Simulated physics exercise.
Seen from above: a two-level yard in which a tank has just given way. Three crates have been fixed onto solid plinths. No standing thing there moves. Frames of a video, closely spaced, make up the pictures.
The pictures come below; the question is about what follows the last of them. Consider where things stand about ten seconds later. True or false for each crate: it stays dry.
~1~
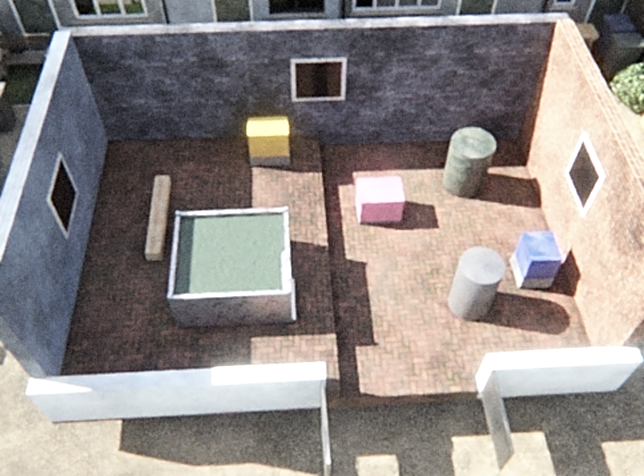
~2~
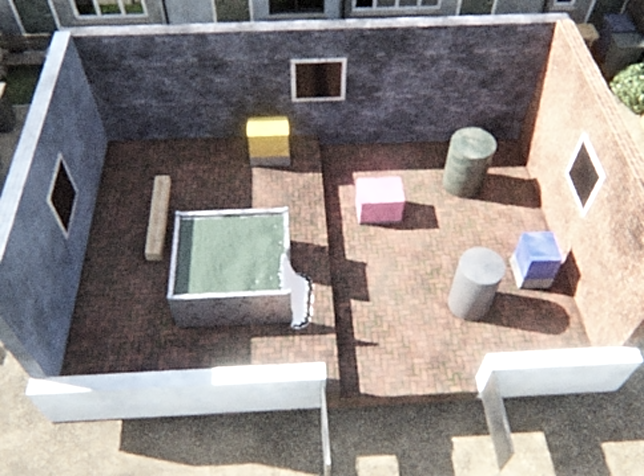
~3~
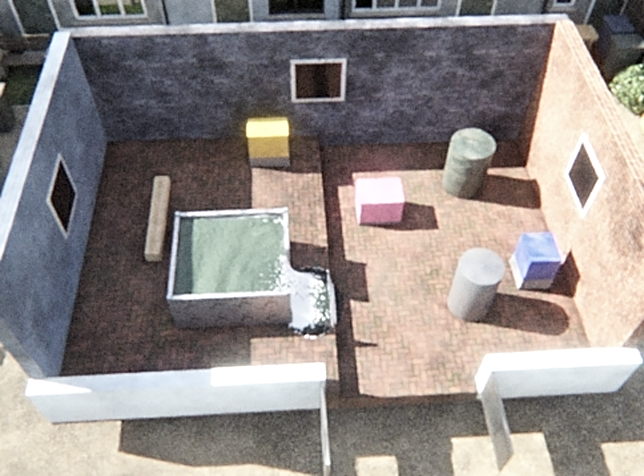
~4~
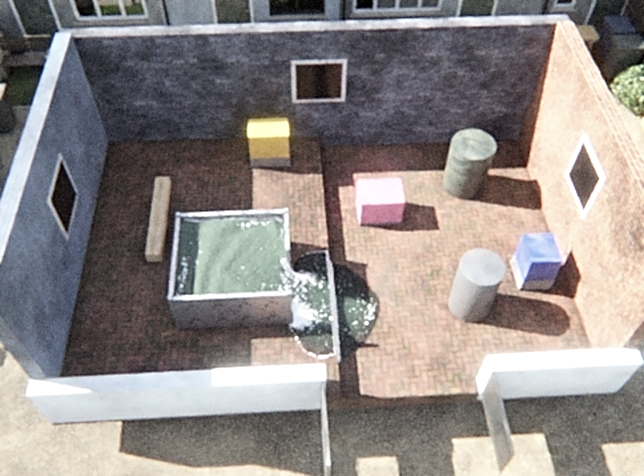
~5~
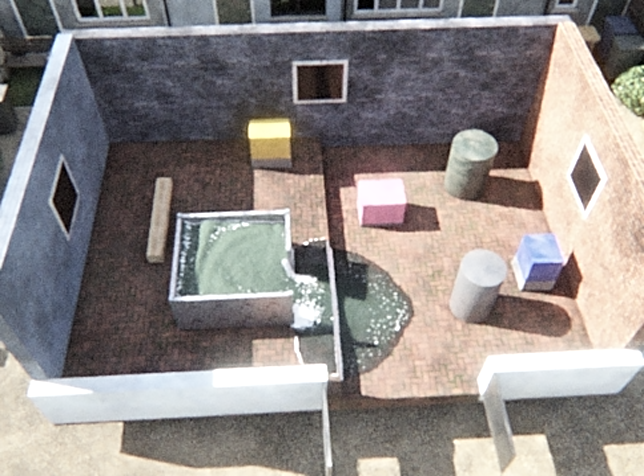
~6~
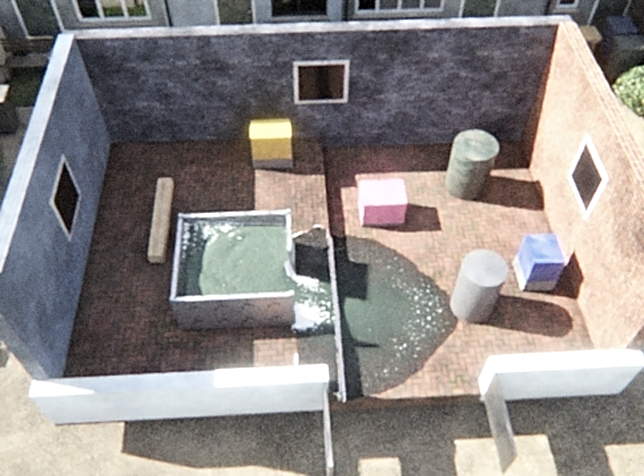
Pink crate: False, it gets wet; yellow crate: True, it stays dry; blue crate: True, it stays dry.
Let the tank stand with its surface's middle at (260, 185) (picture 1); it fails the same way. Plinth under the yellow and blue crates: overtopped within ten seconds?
Yellow: Not reached; blue: Overtopped.
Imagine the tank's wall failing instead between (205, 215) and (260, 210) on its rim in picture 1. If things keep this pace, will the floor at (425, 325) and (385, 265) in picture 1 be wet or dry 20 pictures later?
Result, in order - parched, parched.
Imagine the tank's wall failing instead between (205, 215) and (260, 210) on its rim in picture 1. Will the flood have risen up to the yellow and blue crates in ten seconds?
Log: Yellow crate is doused; blue crate stays clear.
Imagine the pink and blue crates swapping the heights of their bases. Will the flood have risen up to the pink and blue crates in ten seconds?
Pink crate: Untouched; blue crate: Flooded.
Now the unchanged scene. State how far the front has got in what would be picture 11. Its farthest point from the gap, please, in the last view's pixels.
Near (586, 363).
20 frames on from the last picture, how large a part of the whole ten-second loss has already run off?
I'd say about 55 per cent.
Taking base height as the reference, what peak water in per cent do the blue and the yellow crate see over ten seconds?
About 60 percent and about 0 percent.
A moment on, water covers 25 % of the floor; the pink crate water round its plinth, the yellow crate not reached, the blue crate water round its plinth.
Next, water covers 35 % of the floor; the pink crate water round its plinth, the yellow crate not reached, the blue crate water round its plinth.
Then, water covers 40 % of the floor; the pink crate water round its plinth, the yellow crate not reached, the blue crate water round its plinth.
Later, water covers 50 % of the floor; the pink crate water round its plinth, the yellow crate not reached, the blue crate water round its plinth.
In the end, water covers 50 % of the floor; the pink crate was topped, the yellow crate stayed above the water, the blue crate stayed above the water.
